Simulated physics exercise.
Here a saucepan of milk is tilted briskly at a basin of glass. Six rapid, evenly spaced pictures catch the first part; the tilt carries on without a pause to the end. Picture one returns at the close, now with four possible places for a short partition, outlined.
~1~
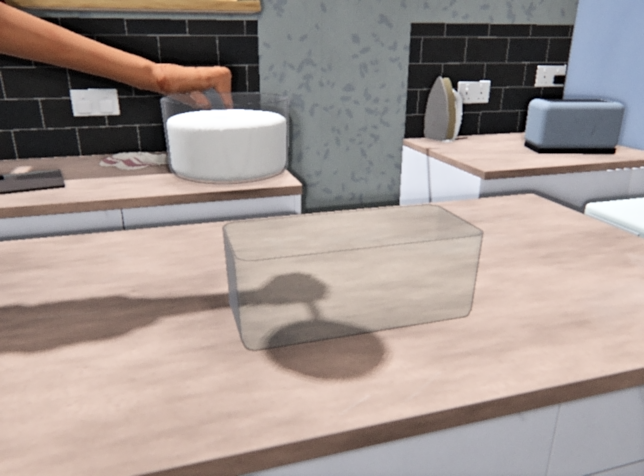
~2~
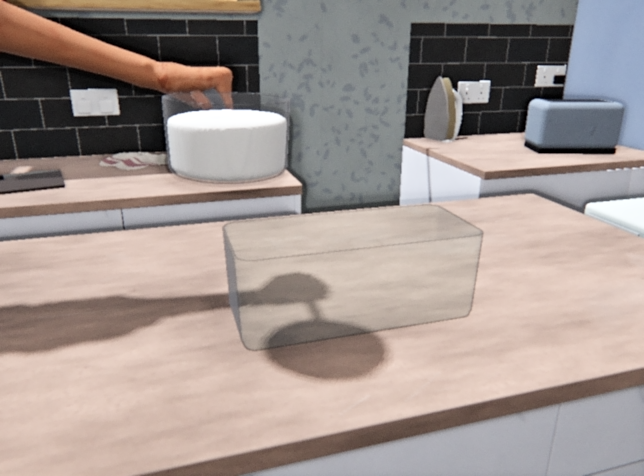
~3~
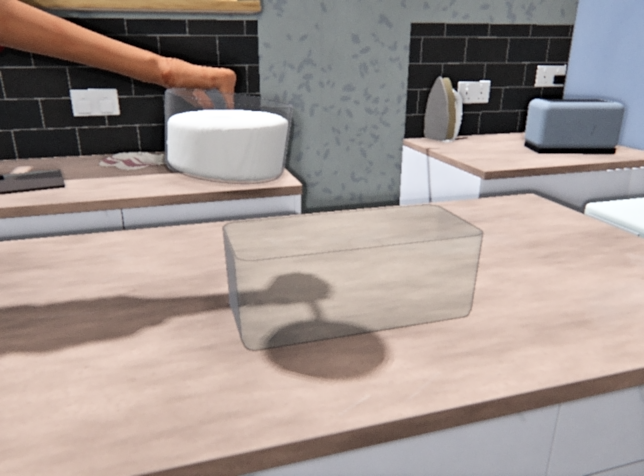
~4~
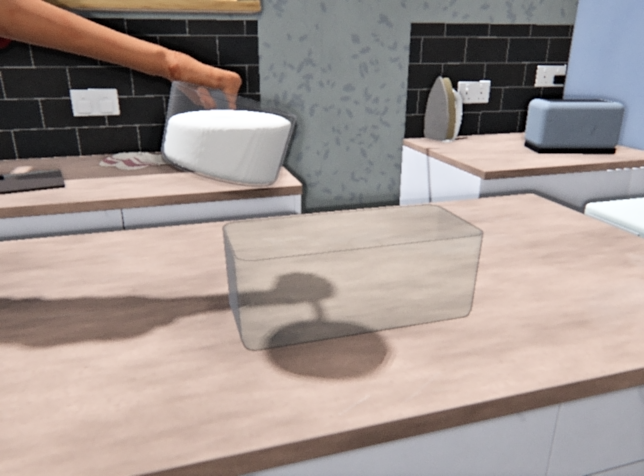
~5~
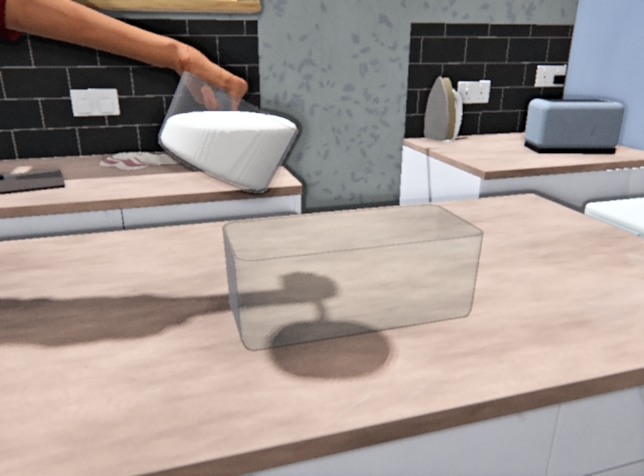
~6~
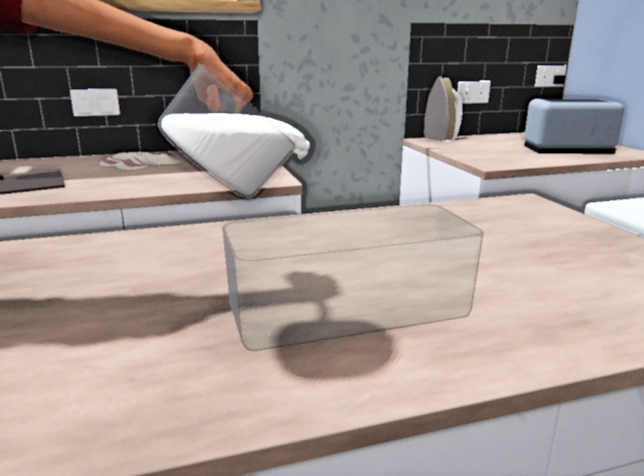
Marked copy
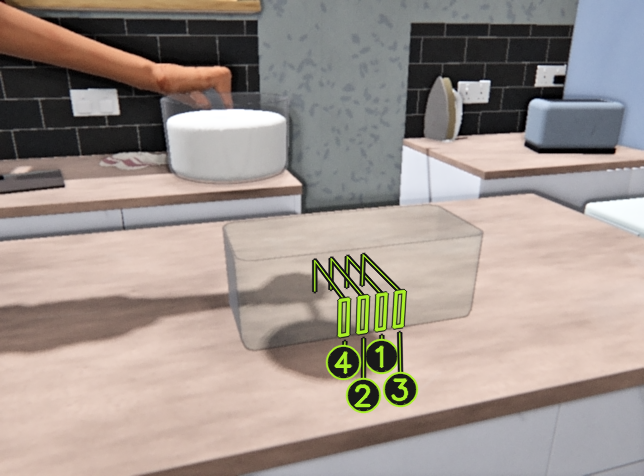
In a kitchen, a hand tilts a clear pan rightward until milk passes its lip.
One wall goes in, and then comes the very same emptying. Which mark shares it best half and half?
It is 4.
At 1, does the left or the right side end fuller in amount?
More ends on the left.
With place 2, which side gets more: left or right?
The left one.
On the marked copy, 1 at (381, 335); 2 at (363, 338); 3 at (399, 332); 4 at (344, 341).
With 1, about 90 % ends left of the wall and 8 % right of it.
With 2, about 79 % ends left of the wall and 20 % right of it.
With 3, about 87 % ends left of the wall and 11 % right of it.
With 4, about 49 % ends left of the wall and 51 % right of it.
